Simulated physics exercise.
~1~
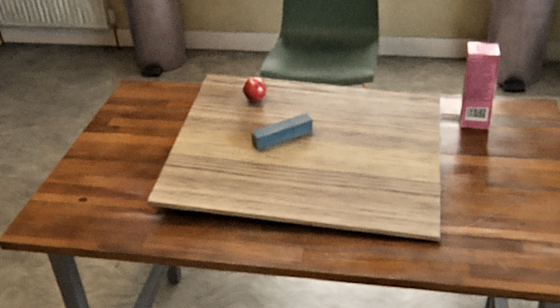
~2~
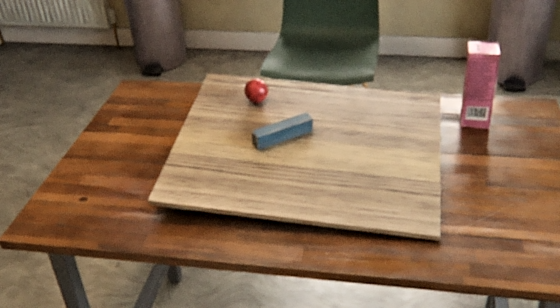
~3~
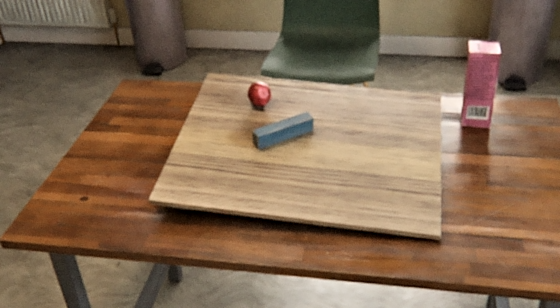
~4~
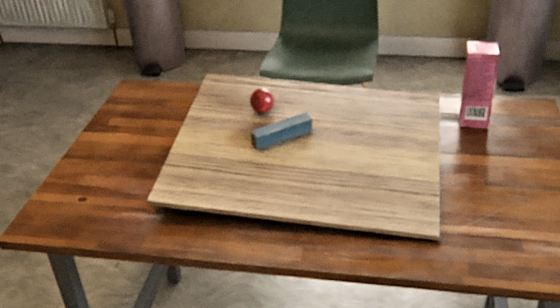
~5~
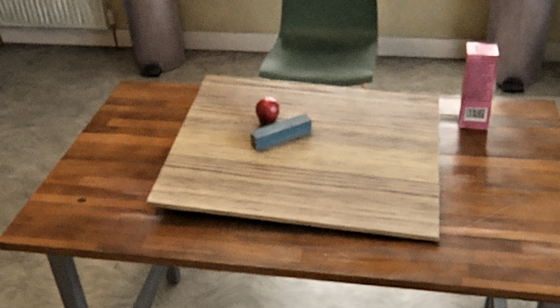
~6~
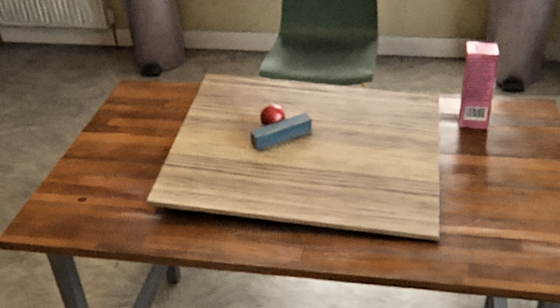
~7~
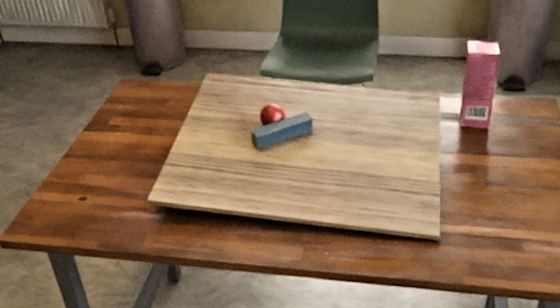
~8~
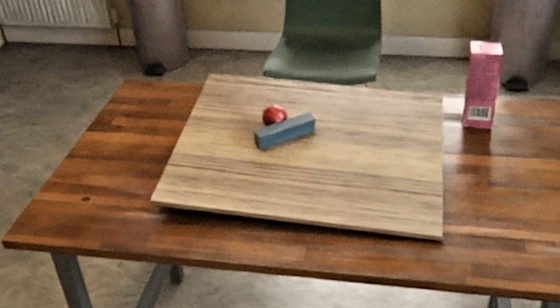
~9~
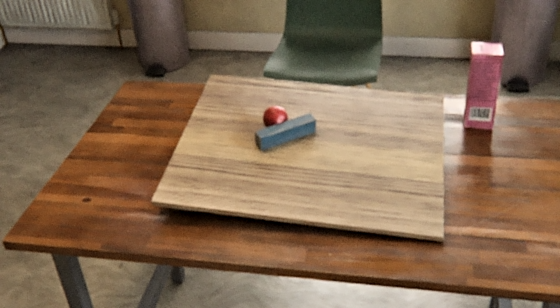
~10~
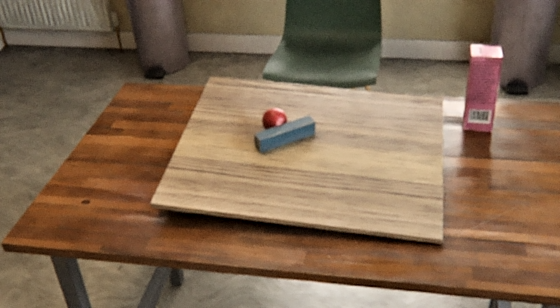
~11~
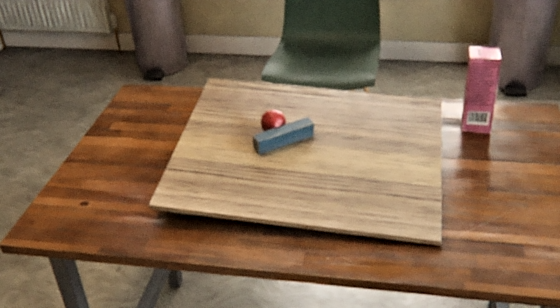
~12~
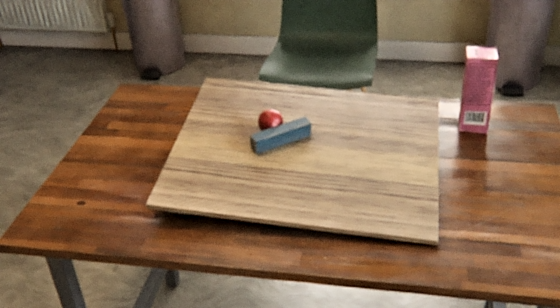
A tilted wooden board lay on a table beside a pink carton, with a blue block fixed on it, and a red apple near its far edge rolled a short way down toward the block, came up against it and stayed resting behind it.
